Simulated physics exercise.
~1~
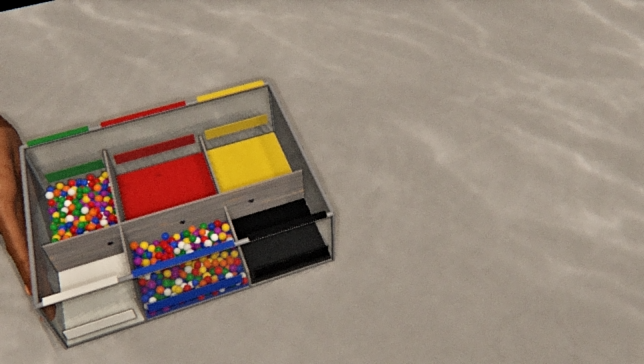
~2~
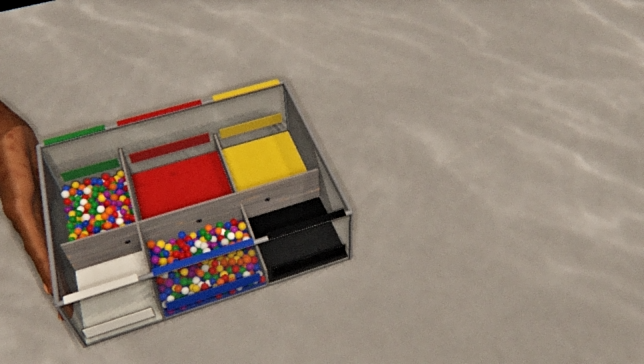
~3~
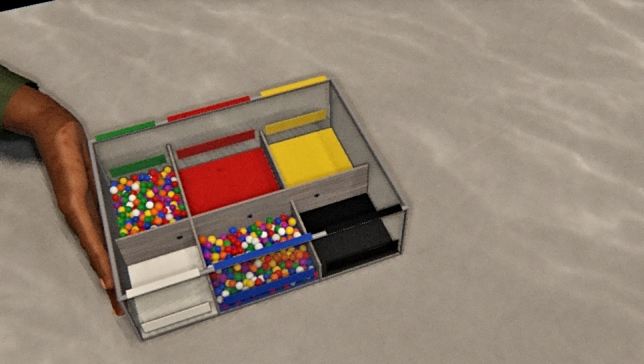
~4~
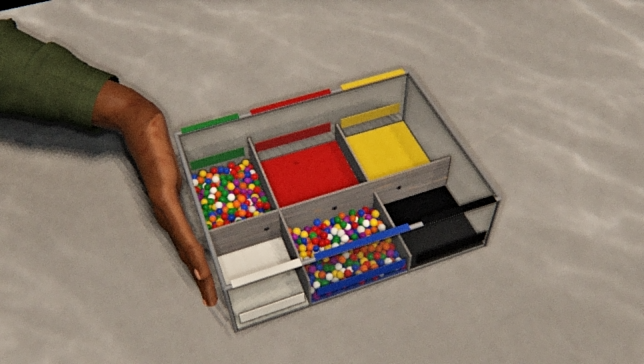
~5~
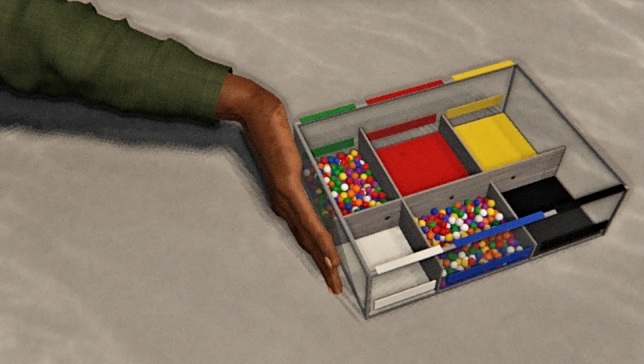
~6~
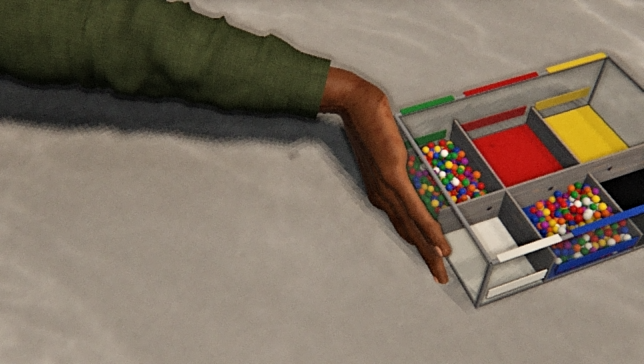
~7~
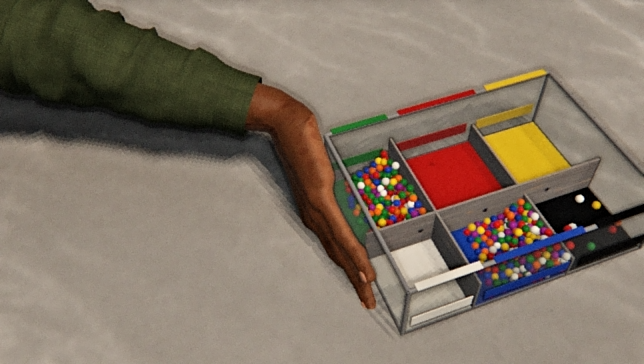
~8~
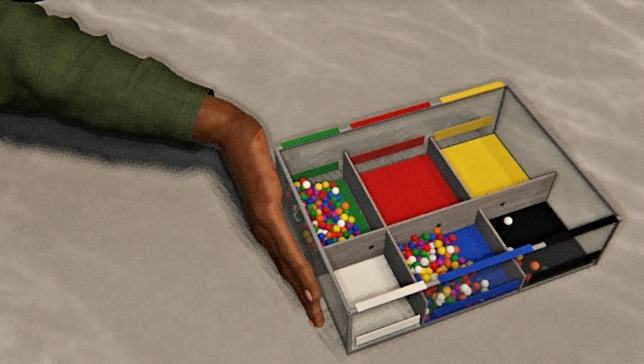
A clear-sided drawer tray with six compartments slides over a mottled grey surface, seen from above at an angle. Green, red and yellow sections line the back, with white, blue and black ones in front, and multicoloured beads fill the green and blue sections. A hand in a dark green sleeve follows at the left side as the tray travels far to the right, partly leaving view. The tray then moves back left a shorter way, and a few beads scatter into the black section. At the end most beads remain in the green and blue sections, heaped toward their left sides.
